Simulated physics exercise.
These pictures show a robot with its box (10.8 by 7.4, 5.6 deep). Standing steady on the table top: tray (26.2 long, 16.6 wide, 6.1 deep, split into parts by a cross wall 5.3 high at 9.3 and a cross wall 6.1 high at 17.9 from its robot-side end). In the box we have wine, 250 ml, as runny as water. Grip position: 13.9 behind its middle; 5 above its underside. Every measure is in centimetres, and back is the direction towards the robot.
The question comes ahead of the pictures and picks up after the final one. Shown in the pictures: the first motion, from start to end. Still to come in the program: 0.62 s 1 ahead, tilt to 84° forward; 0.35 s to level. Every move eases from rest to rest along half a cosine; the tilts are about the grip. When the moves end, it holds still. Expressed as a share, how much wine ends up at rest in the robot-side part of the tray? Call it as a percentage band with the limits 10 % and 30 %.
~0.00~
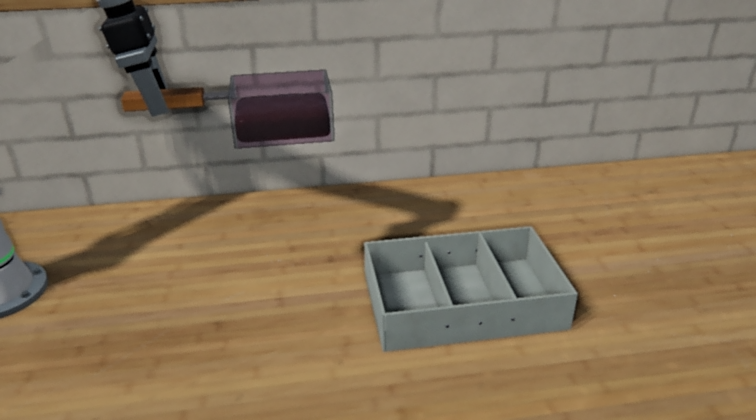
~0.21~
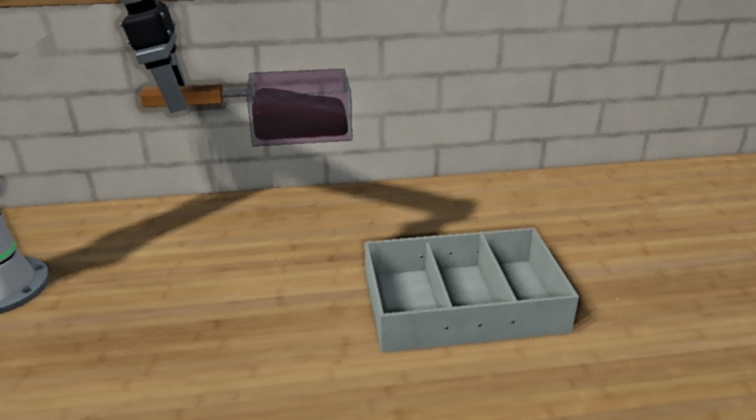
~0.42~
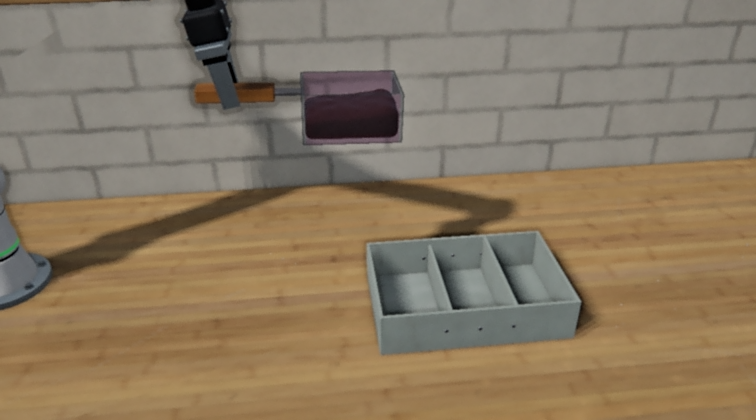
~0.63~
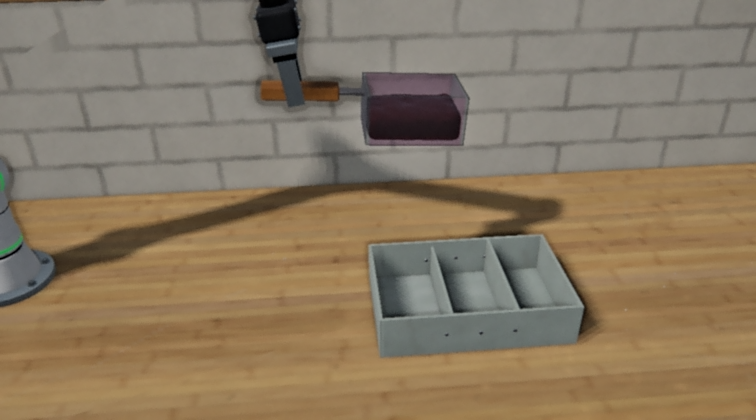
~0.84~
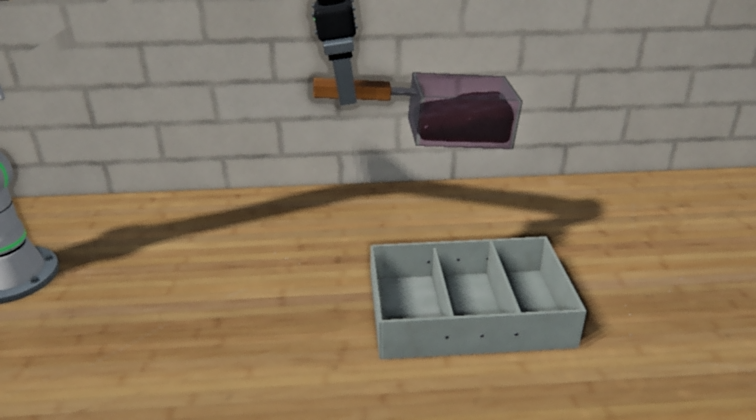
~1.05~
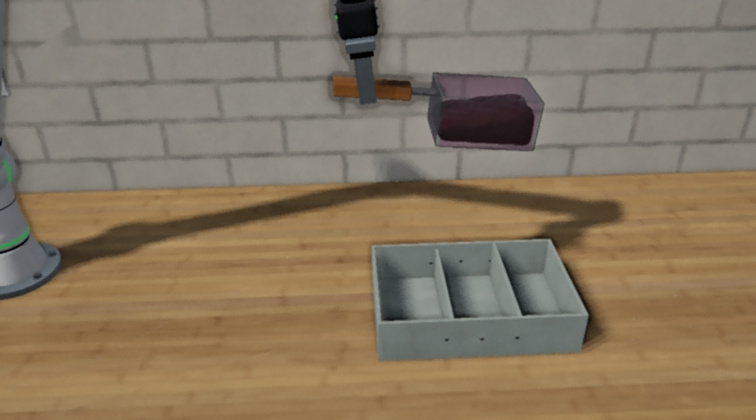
Band: From 10 to 30 %.
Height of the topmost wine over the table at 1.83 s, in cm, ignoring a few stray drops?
Some 21 cm.
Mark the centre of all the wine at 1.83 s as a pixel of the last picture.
It's centred near (449, 269).
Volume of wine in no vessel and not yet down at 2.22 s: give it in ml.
Some 30 ml at that time.
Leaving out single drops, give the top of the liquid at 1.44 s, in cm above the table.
Looks like it gets up to about 21 centimetres.
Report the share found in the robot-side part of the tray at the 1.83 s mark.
20 per cent.
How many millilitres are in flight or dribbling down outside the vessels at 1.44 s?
Roughly 60 ml at that moment.
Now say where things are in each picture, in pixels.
In the first picture, box floor at (284, 128), level; upper third of the wine around (281, 107), from x 235 to 330, top at y 95; 250 ml in the box.
In the second picture, box floor at (301, 126), level; upper third of the wine around (282, 105), from x 255 to 345, top at y 90.
In the third picture, box floor at (350, 127), tilted 2° forward; upper third of the wine around (356, 105), from x 305 to 400, top at y 90.
In the fourth picture, box floor at (410, 128), tilted 3° forward; upper third of the wine around (408, 107), from x 365 to 460, top at y 95.
In the fifth picture, box floor at (459, 130), tilted 5° forward; upper third of the wine around (477, 108), from x 415 to 515, top at y 95.
In the sixth picture, box floor at (479, 131), tilted 5° forward; upper third of the wine around (492, 109), from x 435 to 535, top at y 95; 250 ml in the box.
After 1.44 s, tilted 60° forward, liquid up to 21 above the table; 190 ml in the box, 60 ml in the air or running down outside.
After 1.83 s, tilted 49° forward, liquid up to 36 above the table; 95 ml in the middle part, 90 ml in the box, 55 ml in the robot-side part, 10 ml in the air or running down outside.
After 2.22 s, level, liquid up to 37 above the table; 95 ml in the middle part, 60 ml in the box, 50 ml in the robot-side part, 15 ml on the table or floor, 30 ml in the air or running down outside.
After 3.02 s, level, liquid up to 31 above the table; 95 ml in the middle part, 55 ml in the box, 50 ml in the robot-side part, 30 ml on the table or floor, 15 ml in the far-side part.
At rest, 95 ml in the middle part, 55 ml in the box, 50 ml in the robot-side part, 30 ml on the table or floor, 15 ml in the far-side part. That is 21 % in the robot-side part of the tray.
